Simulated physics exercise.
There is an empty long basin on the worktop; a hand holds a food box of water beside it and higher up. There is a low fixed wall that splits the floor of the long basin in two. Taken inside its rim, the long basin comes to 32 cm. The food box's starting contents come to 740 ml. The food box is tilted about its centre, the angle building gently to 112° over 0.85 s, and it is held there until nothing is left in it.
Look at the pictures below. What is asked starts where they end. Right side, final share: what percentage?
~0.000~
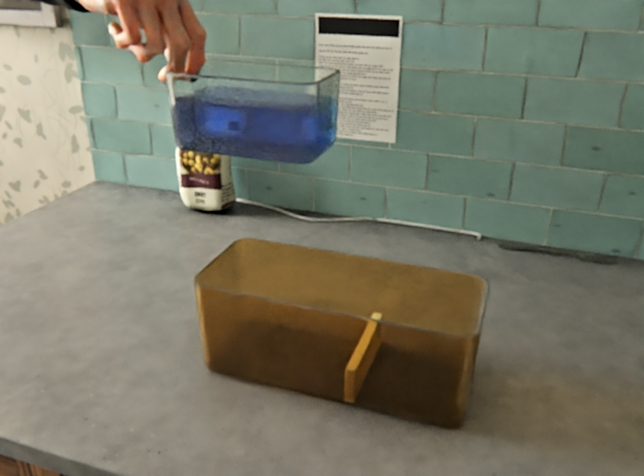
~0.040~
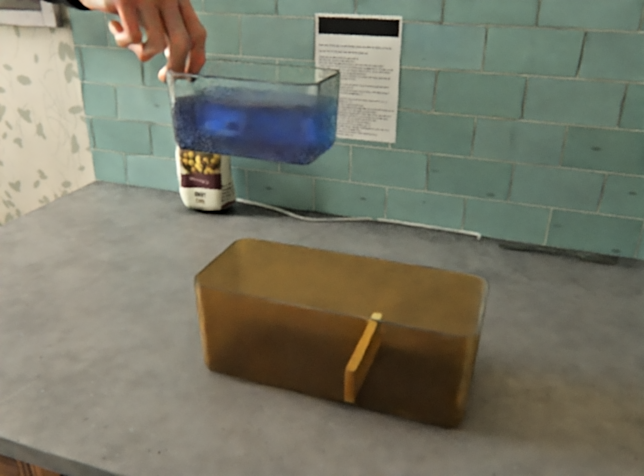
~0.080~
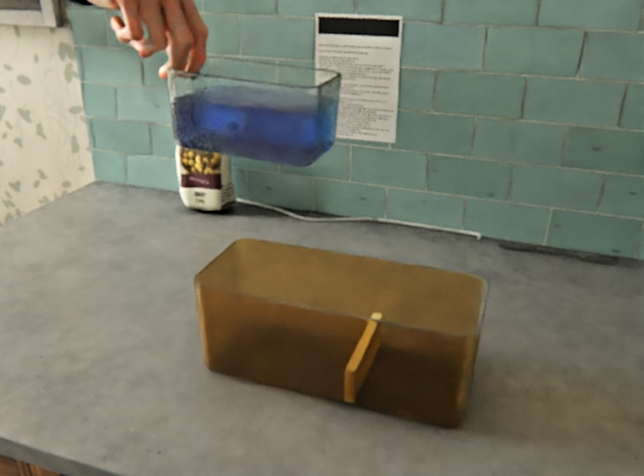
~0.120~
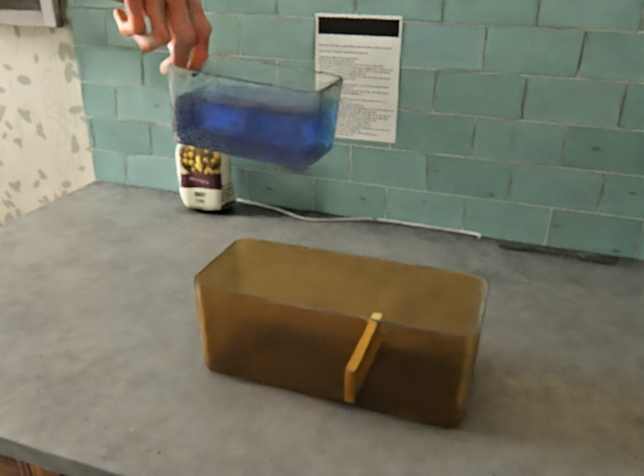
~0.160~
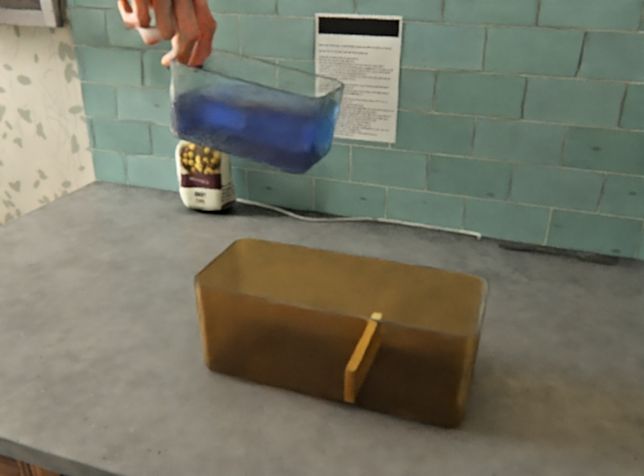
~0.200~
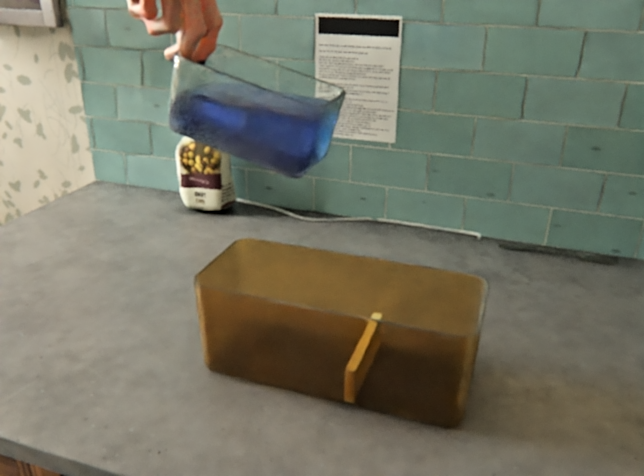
51 per cent.
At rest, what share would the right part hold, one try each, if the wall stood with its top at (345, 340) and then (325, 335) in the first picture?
Result: 60 per cent, then 75 per cent.
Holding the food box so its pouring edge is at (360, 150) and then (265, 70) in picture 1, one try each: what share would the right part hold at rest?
Around 60 per cent first, around 5 per cent next.
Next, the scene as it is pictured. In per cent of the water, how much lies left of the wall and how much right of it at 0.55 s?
I'd say some 1 in a hundred on the left and 6 on the right.
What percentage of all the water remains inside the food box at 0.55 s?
Roughly 42 %.
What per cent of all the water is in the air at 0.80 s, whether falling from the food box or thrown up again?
Roughly 9 %.
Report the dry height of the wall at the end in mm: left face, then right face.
Left 32 mm, right 20 mm.
Then, 0.55 s in, the tilt is 80° and 41 per cent is still to pour, 1 is left of the wall and 6 right of it.
Then, 0.80 s in, the tilt is 111° and 7 per cent is still to pour, 24 is left of the wall and 56 right of it.
Then, 1.06 s in, the tilt is 112° and 0 per cent is still to pour, 41 is left of the wall and 51 right of it.
Then, 1.35 s in, the tilt is 112° and 0 per cent is still to pour, 42 is left of the wall and 51 right of it.
Finally, 42 per cent lies left of the wall, 51 right of it and 7 outside.
